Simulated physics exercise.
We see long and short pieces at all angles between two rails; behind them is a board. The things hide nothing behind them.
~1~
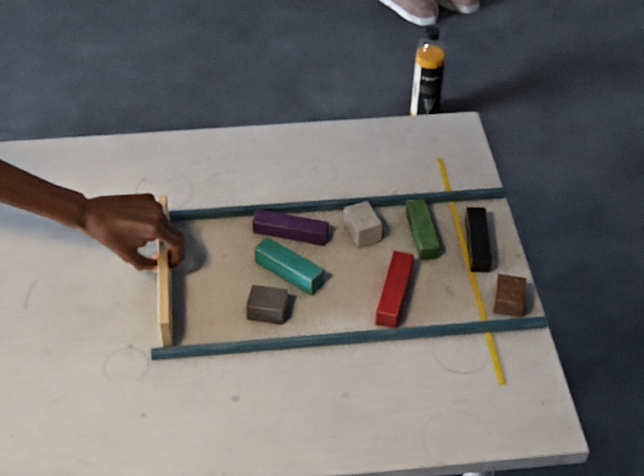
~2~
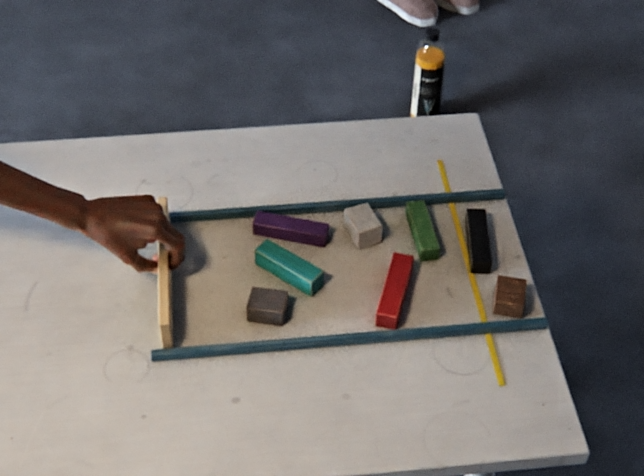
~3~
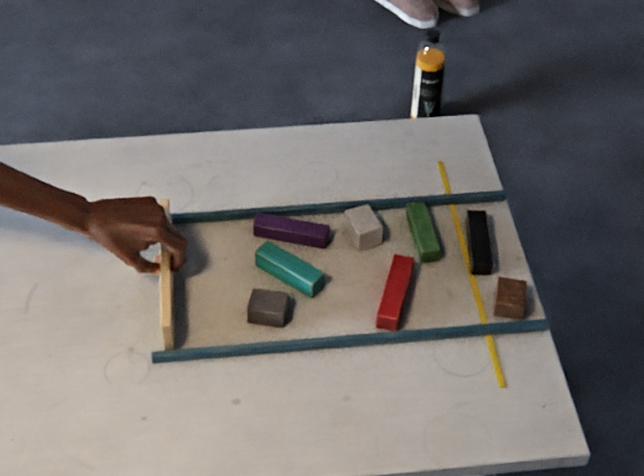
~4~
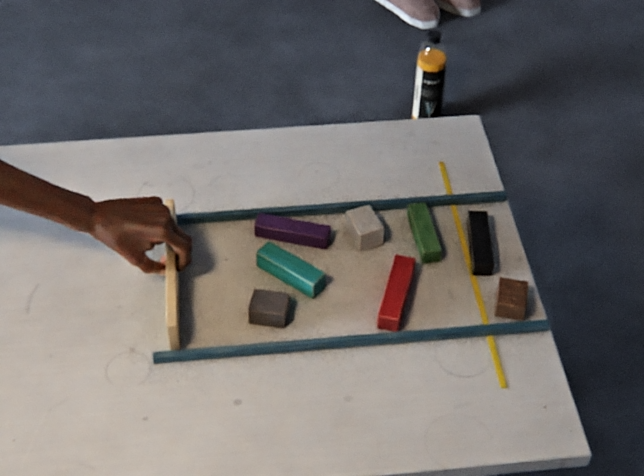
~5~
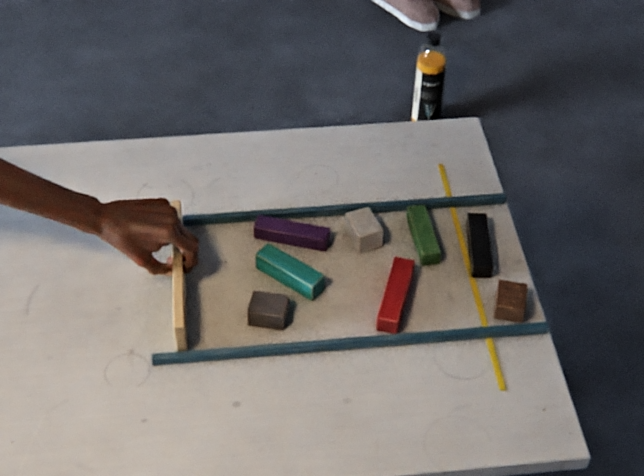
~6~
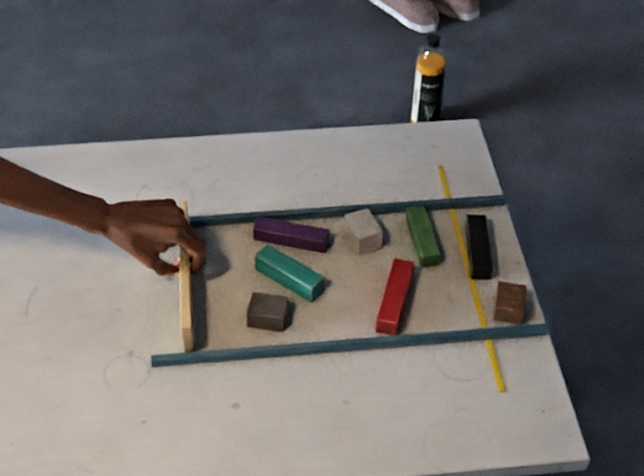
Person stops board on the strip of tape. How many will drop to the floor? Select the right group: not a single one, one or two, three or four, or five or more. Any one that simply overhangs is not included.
The right group is three or four.
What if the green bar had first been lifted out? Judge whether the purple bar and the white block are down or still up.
So the purple bar keeps its place and the white block keeps its place.
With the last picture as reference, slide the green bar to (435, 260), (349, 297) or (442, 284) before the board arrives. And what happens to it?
The green bar is lost; holds on; tumbles off.
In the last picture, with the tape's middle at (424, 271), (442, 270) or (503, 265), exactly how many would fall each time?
Down on the floor: 0, 1 and 7.
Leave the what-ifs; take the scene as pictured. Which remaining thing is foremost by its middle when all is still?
That's the red stick.
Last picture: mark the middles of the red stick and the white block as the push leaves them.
About (533, 292), and the other about (494, 214).
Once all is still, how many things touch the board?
Tally at the end: 3.
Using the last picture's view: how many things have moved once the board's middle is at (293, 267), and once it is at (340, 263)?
The count is 4 at the first point and 5 at the second.
Soon after, none off yet; brown block at rest near (510, 303); black bar at rest near (478, 247); green bar at rest near (423, 236).
Then, none off yet; brown block at rest near (510, 303); black bar at rest near (478, 247); green bar moved a little near (444, 234).
At rest, the number that fall off is three or four; fallen, green bar, black bar and brown block.
